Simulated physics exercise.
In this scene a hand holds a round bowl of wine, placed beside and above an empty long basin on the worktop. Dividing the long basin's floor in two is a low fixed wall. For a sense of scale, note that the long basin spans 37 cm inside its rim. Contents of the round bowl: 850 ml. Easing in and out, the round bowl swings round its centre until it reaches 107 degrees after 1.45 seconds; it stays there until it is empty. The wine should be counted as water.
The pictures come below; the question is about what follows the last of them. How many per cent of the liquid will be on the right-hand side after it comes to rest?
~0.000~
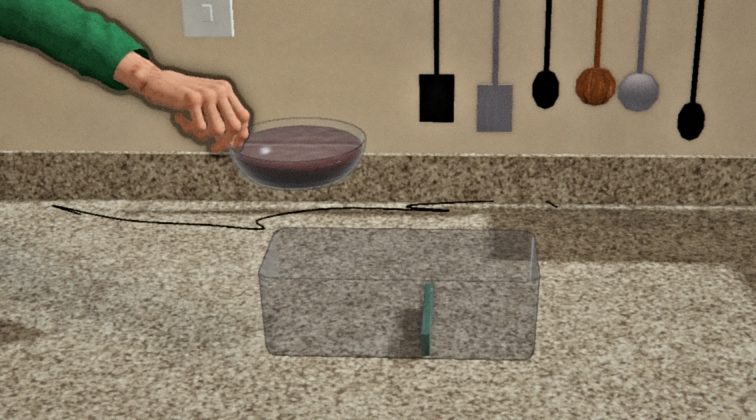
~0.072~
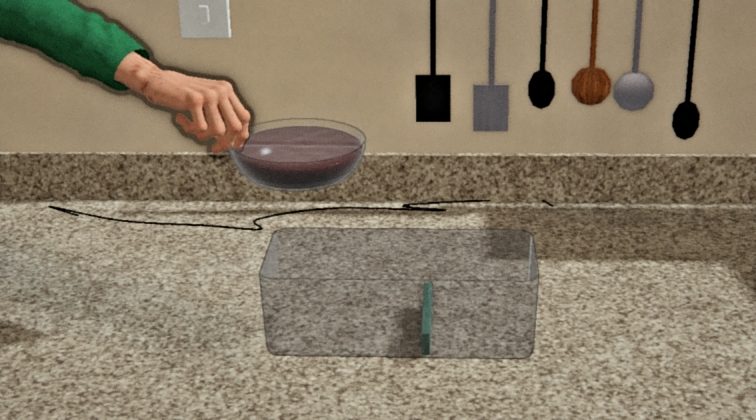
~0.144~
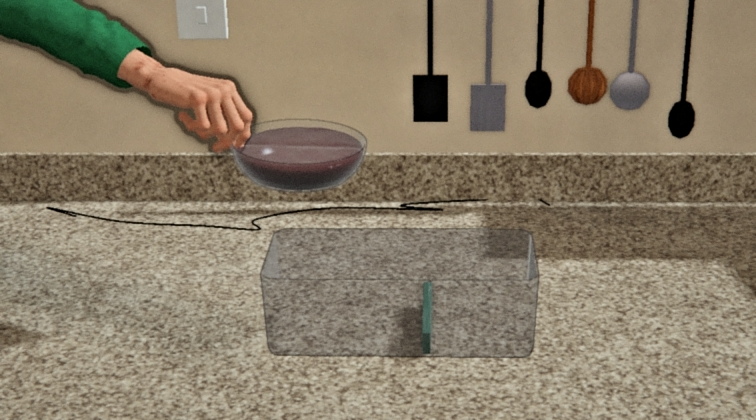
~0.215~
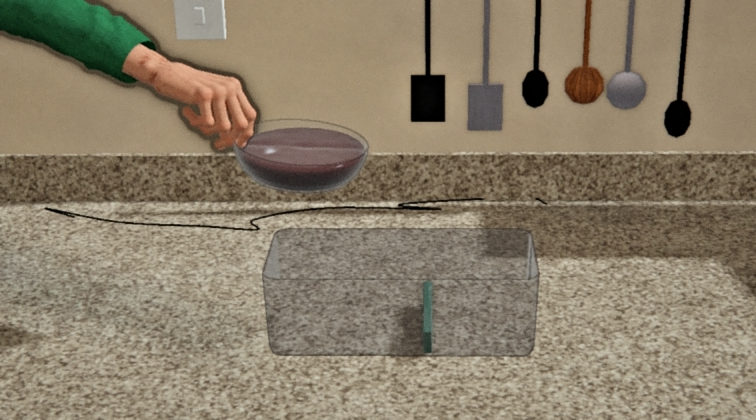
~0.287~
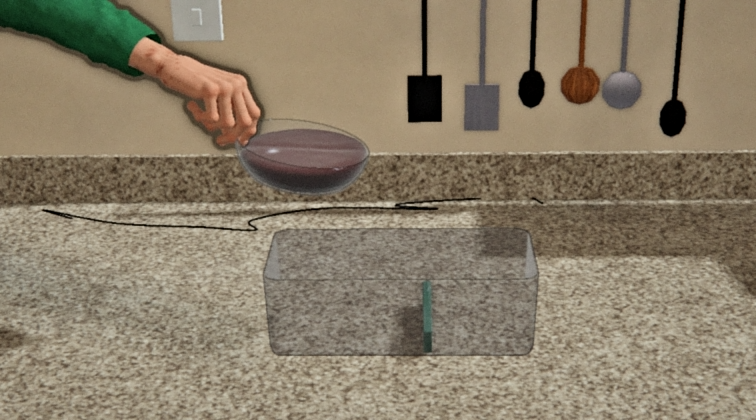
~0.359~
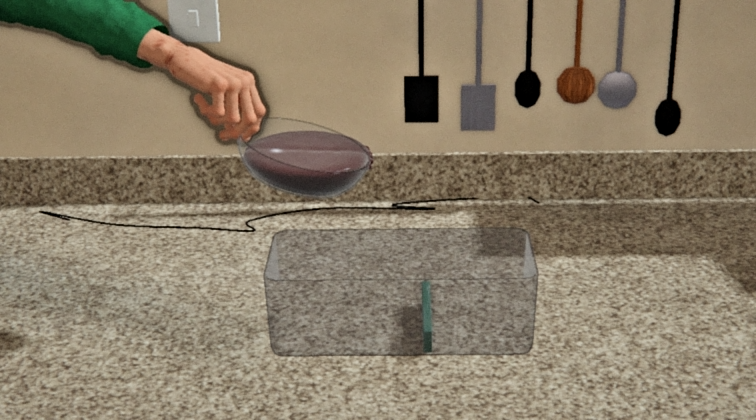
Some 41 per cent will be on the right-hand side.
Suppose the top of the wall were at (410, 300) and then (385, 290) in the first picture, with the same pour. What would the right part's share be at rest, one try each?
Respectively 60 and 80 %.
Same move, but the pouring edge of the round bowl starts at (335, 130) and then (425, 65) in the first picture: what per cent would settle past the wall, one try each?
The first try gives 10 percent and the second 80 percent.
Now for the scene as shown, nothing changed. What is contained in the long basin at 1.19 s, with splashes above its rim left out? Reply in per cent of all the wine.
Near 98 in a hundred.
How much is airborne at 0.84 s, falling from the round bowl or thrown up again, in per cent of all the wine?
Near 28 per cent at that moment.
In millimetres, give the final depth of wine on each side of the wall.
Final levels - left approx 14 mm, right approx 16 mm.
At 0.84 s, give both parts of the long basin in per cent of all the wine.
Lab note: Left near 26, right near 28.
Then, 0.84 s in, the tilt is 66° and 18 per cent is still to pour, 25 is left of the wall and 29 right of it.
Then, 1.19 s in, the tilt is 98° and 0 per cent is still to pour, 58 is left of the wall and 40 right of it.
Then, 1.55 s in, the tilt is 107° and 0 per cent is still to pour, 59 is left of the wall and 41 right of it.
Then, 1.95 s in, the tilt is 107° and 0 per cent is still to pour, 58 is left of the wall and 41 right of it.
Finally, 58 per cent lies left of the wall, 41 right of it and 1 outside.
